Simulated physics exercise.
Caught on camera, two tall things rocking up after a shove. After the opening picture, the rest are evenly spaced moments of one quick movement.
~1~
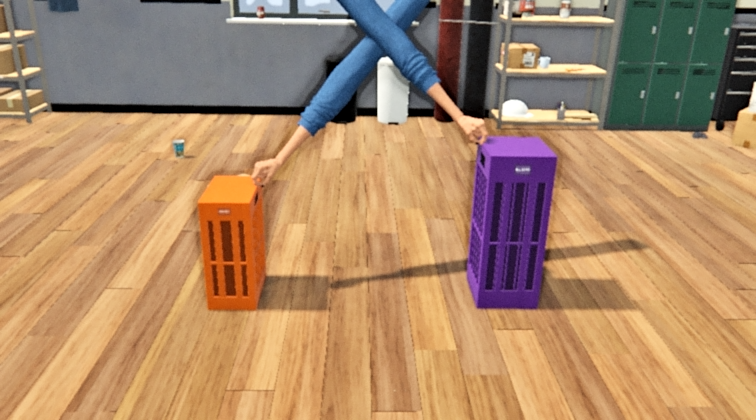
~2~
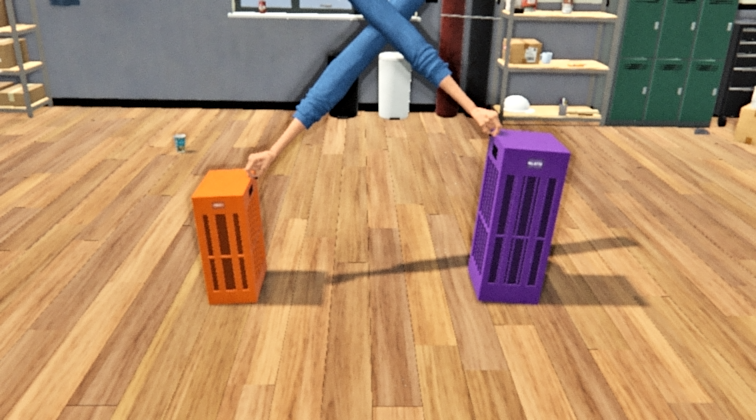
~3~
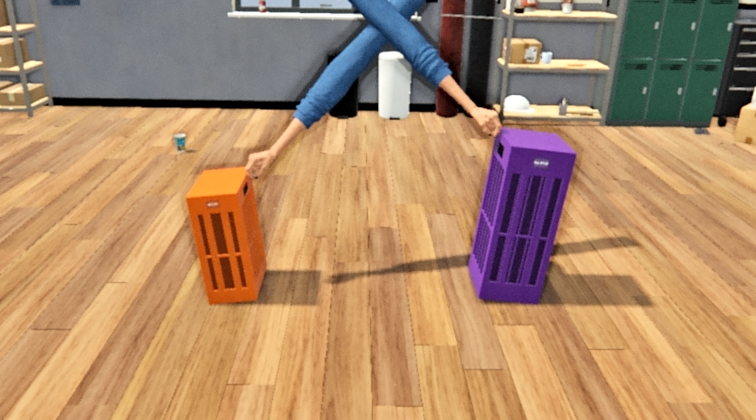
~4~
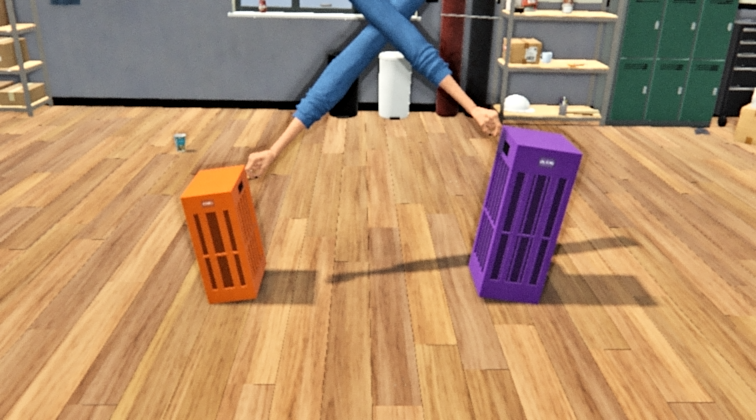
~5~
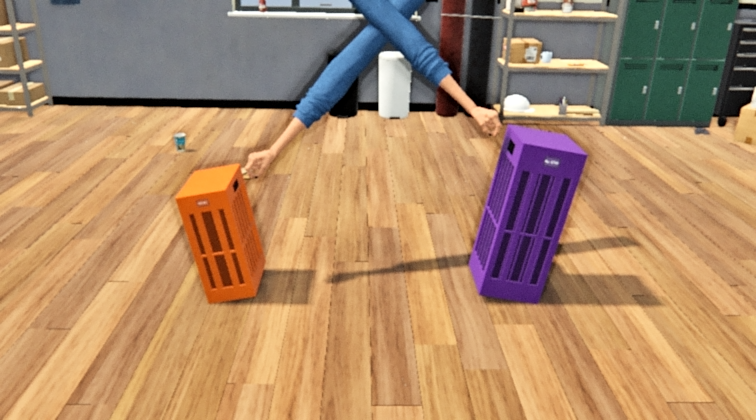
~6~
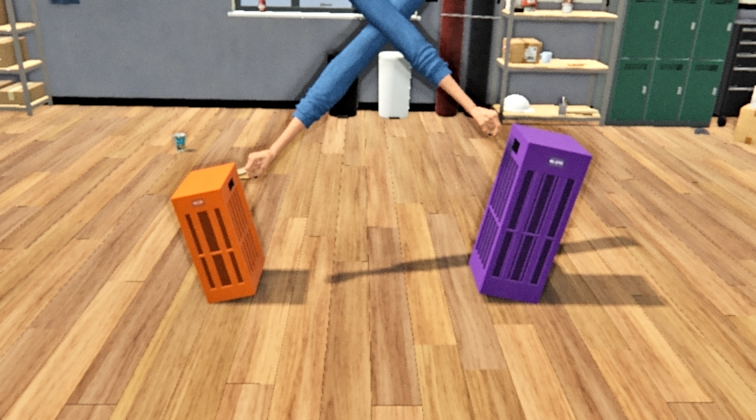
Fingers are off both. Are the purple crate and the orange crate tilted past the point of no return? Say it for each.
In the end the purple crate goes down on its side; the orange crate goes down on its side.
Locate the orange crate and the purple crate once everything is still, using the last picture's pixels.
About (157, 264), and the other about (611, 263).
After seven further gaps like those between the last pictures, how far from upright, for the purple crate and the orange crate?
It would show 20° and 25°.
Then, 0.24 s after the last picture, purple crate 29° off upright near (551, 214); orange crate 35° off upright near (199, 232).
Then, 0.46 s after the last picture, purple crate 51° off upright near (580, 225); orange crate 69° off upright near (168, 248).
At rest, the purple crate topples, near (611, 263); the orange crate topples, near (157, 264).
